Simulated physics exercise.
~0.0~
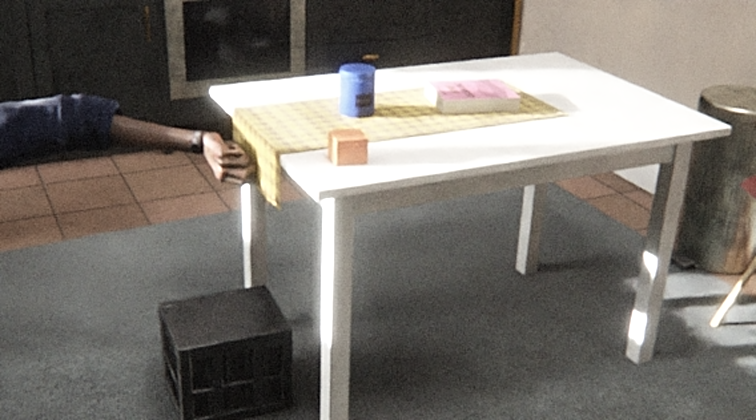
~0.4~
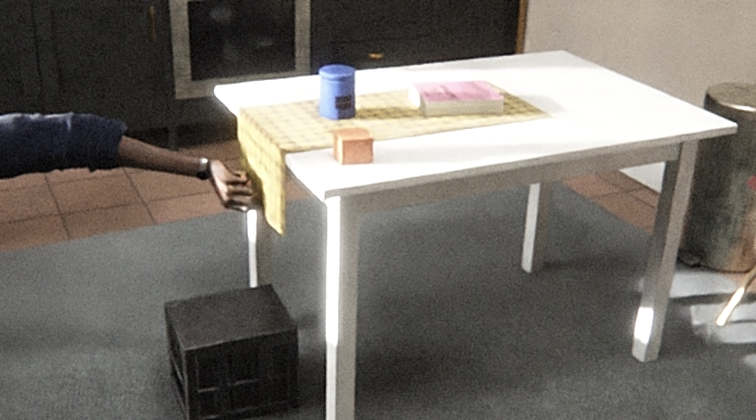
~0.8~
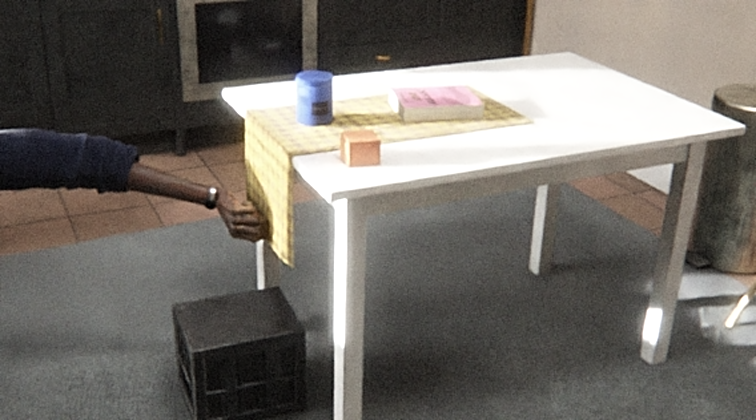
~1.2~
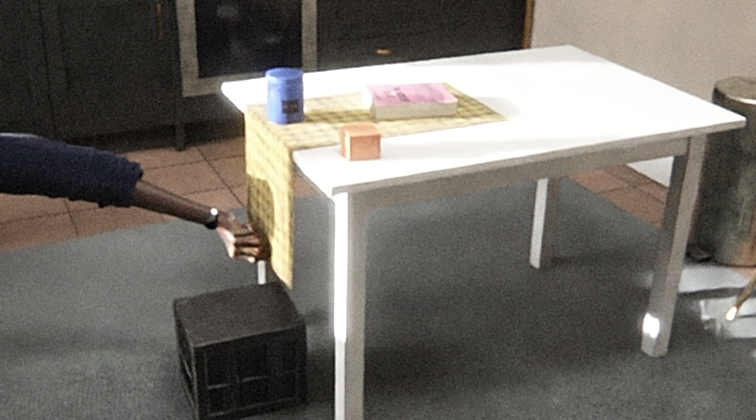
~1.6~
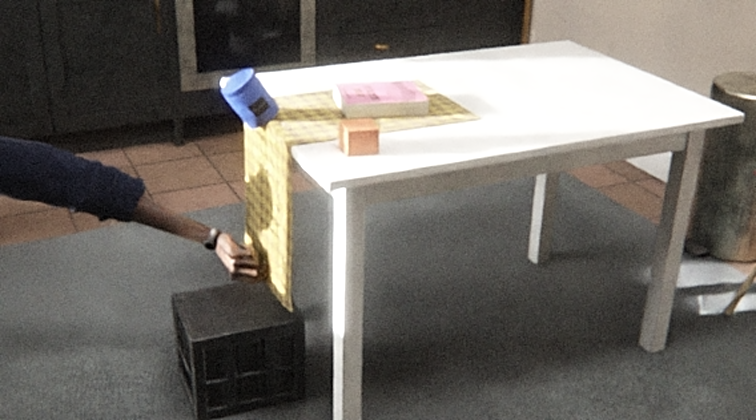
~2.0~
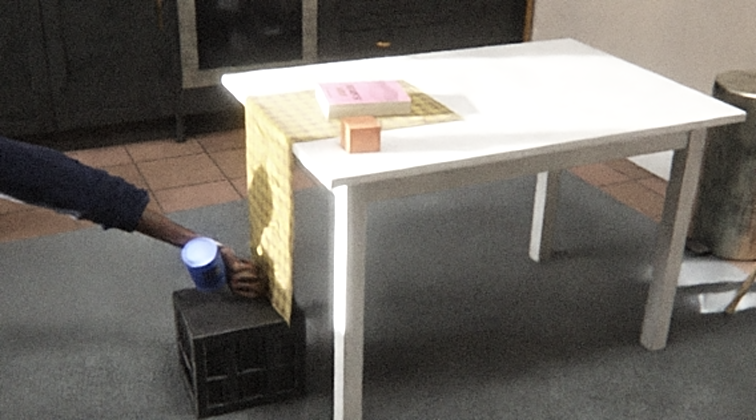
At a white table, a hand pulls the cloth down, tipping the blue jar off the edge.
